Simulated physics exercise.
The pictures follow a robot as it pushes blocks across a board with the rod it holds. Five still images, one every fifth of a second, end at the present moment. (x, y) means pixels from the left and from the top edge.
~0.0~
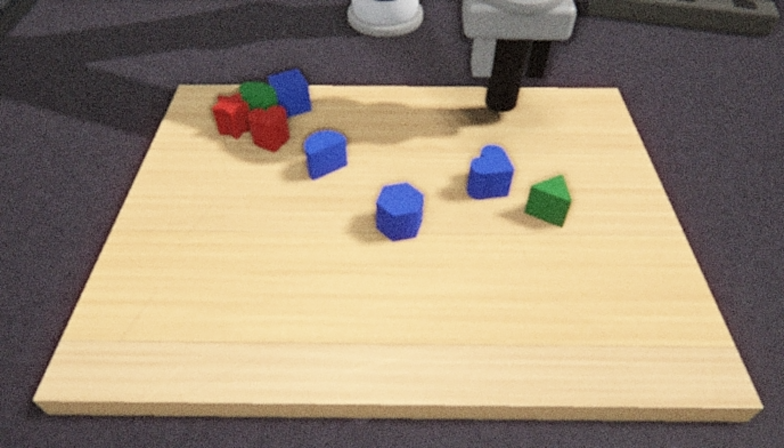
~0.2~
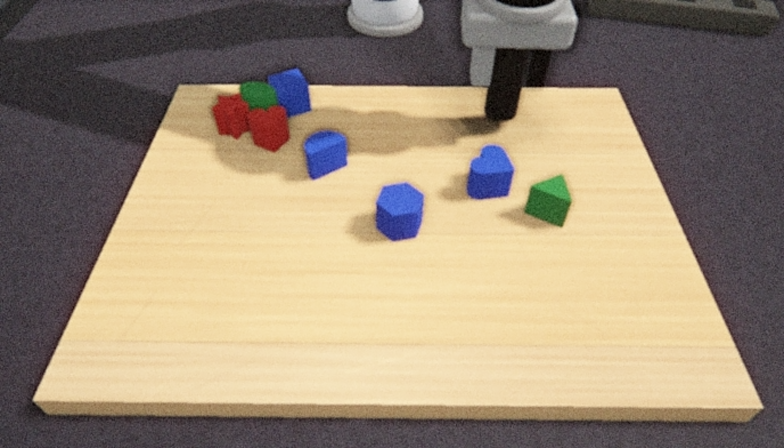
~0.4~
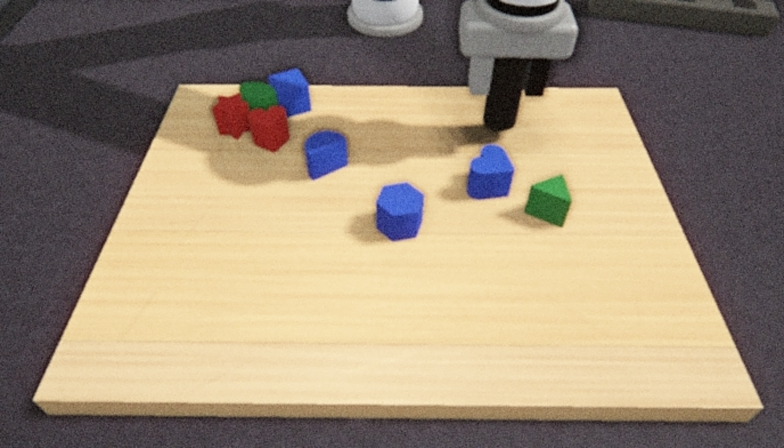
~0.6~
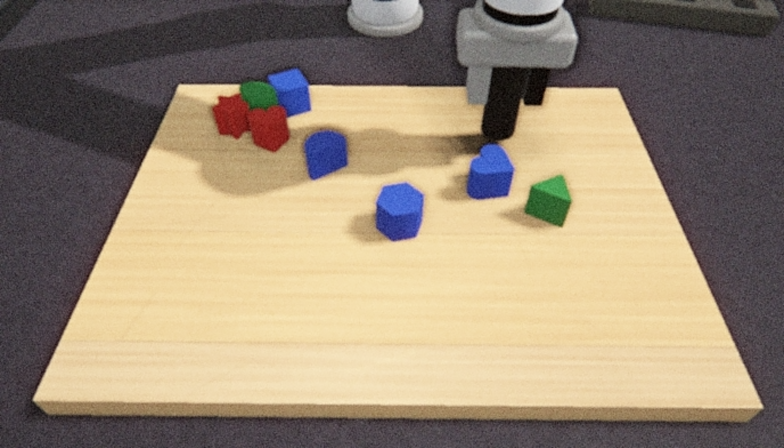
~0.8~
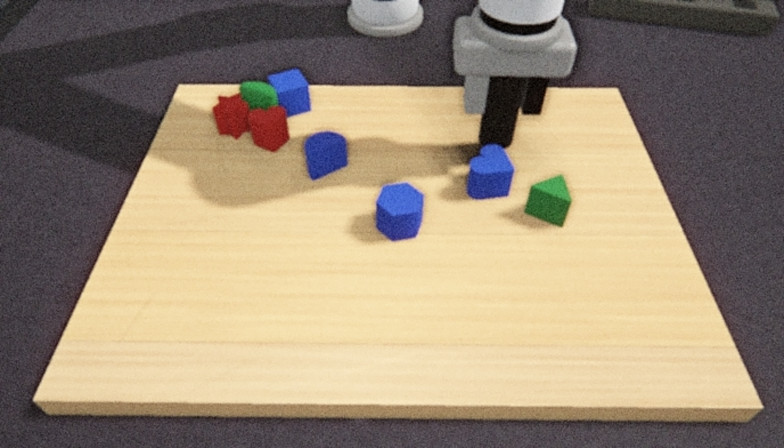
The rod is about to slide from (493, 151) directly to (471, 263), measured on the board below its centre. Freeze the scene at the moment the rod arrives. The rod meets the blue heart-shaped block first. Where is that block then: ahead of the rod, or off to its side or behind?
In front, still.
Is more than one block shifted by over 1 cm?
Final answer: No.
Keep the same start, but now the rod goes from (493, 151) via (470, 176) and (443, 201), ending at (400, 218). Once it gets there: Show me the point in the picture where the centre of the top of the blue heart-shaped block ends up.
My best guess is (488, 190).
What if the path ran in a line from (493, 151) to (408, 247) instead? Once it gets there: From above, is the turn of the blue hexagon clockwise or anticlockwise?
From above, it looks like the blue hexagon goes clockwise.
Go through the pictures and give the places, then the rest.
Rod's lower end (501, 103); blue heart-shaped block (492, 160); green triangle (555, 187), in the first frame.
Rod (500, 112); blocks still, in the second frame.
Rod (499, 121); blocks still, in the third frame.
Rod (497, 130); blocks still, in the fourth frame.
Rod (495, 140); blue heart-shaped block (492, 160); green triangle (555, 187), in the fifth frame.
What follows on the original path. One third of the way, rod (489, 173); blue heart-shaped block (487, 187).
Two thirds of the way, rod (481, 210); blue heart-shaped block (479, 229).
At the end, rod (473, 252); blue heart-shaped block (468, 276); green triangle still.
